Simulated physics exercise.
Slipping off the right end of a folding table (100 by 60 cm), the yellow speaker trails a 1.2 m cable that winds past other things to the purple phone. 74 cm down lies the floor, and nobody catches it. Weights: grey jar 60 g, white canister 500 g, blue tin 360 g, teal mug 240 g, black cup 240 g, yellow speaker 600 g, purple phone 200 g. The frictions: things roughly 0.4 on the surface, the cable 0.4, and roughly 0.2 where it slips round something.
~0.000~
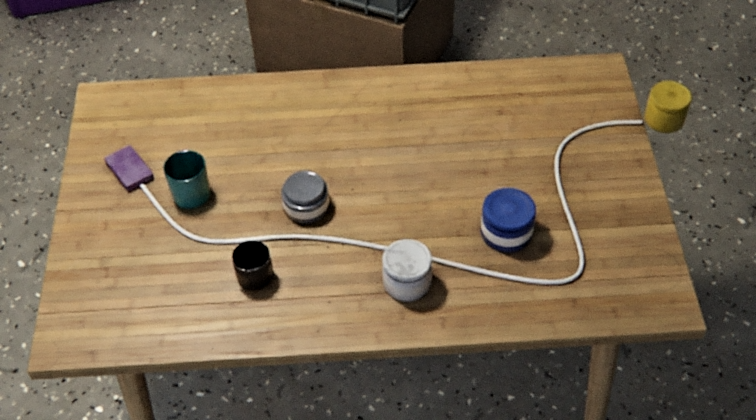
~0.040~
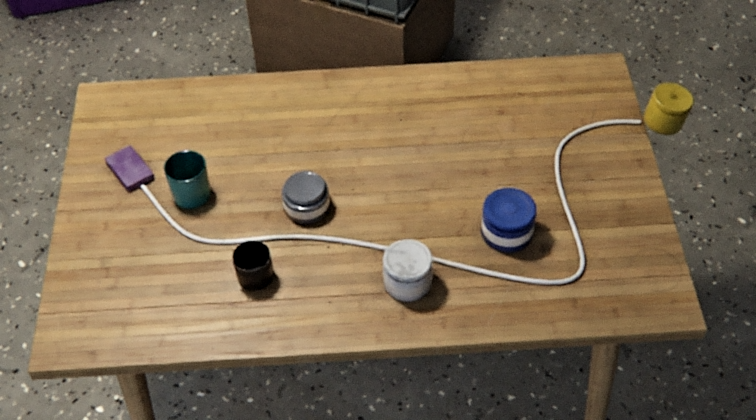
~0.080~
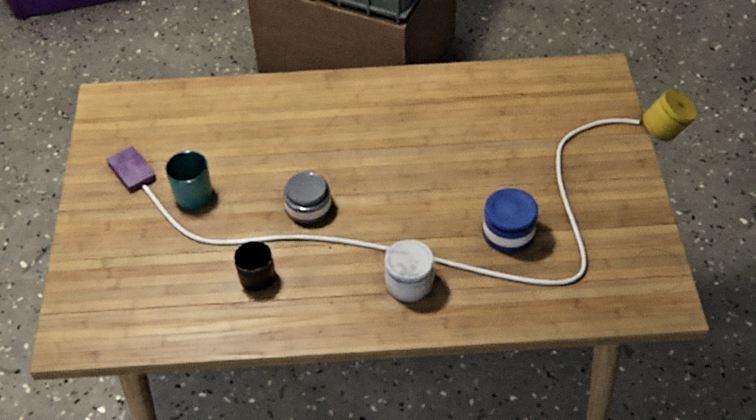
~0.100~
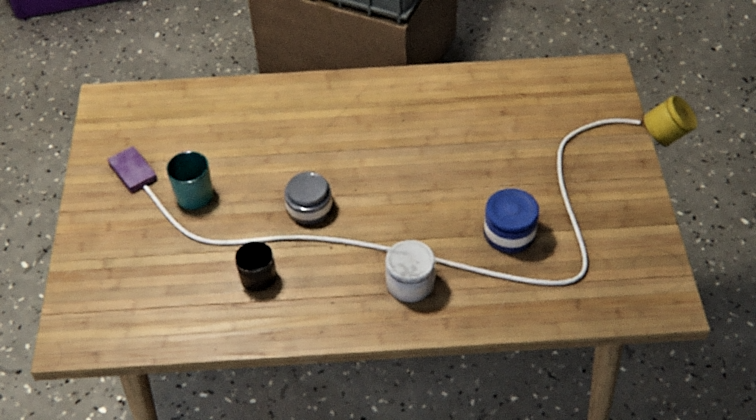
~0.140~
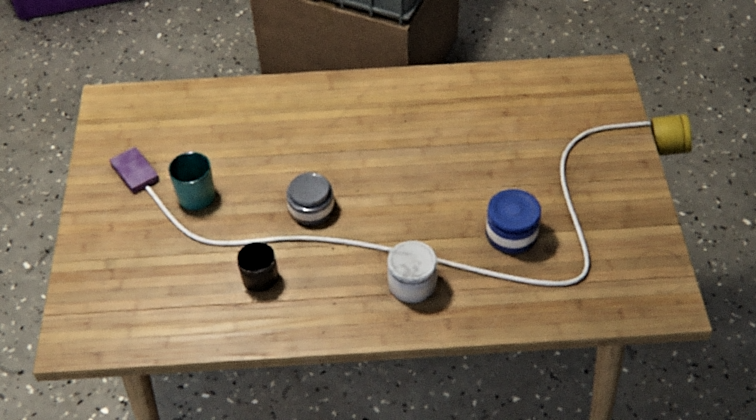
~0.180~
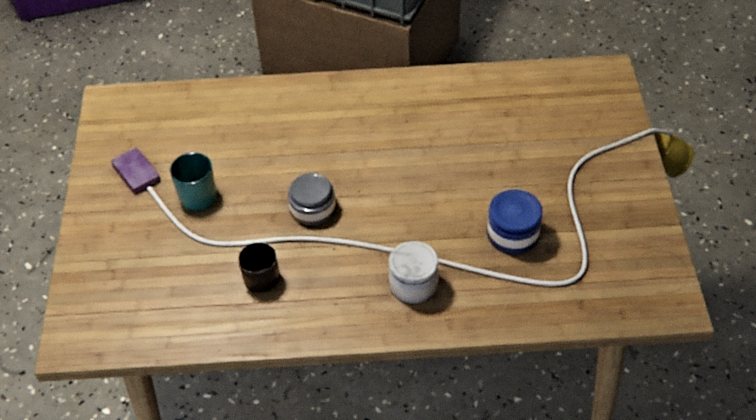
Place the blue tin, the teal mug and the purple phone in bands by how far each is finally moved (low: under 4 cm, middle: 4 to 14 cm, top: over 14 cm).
Blue tin: Middle; teal mug: Middle; purple phone: Top.
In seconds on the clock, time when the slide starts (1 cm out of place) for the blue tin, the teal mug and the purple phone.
Roughly: Blue tin at 0.36 s, teal mug at 0.36 s, purple phone at 0.32 s.
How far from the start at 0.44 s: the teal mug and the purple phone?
At that time the teal mug has gone 6 cm and the purple phone 15 cm.
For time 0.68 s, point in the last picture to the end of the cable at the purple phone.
In the last view it is close to (359, 256).
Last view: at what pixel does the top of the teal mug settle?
Near (238, 153).
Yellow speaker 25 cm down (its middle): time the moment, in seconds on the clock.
It happens at 0.28 seconds on the clock.
At 0.4 s, the cable's tail end at (217, 209); purple phone 13 cm off its start, teal mug 6 cm off its start, blue tin 5 cm off its start.
At 0.7 s, the cable's tail end at (359, 256); purple phone 38 cm off its start, teal mug 8 cm off its start, blue tin 8 cm off its start.
At 0.9 s, the cable's tail end at (416, 261); purple phone 48 cm off its start at (405, 235), teal mug 8 cm off its start at (238, 153), blue tin 8 cm off its start at (513, 171).
At 1.2 s, the cable's tail end at (416, 261); purple phone 48 cm off its start, teal mug 8 cm off its start, blue tin 8 cm off its start.
At 2.4 s, the cable's tail end at (416, 261); purple phone 48 cm off its start at (405, 235), teal mug 8 cm off its start at (238, 153), blue tin 8 cm off its start at (513, 171), yellow speaker over the edge.
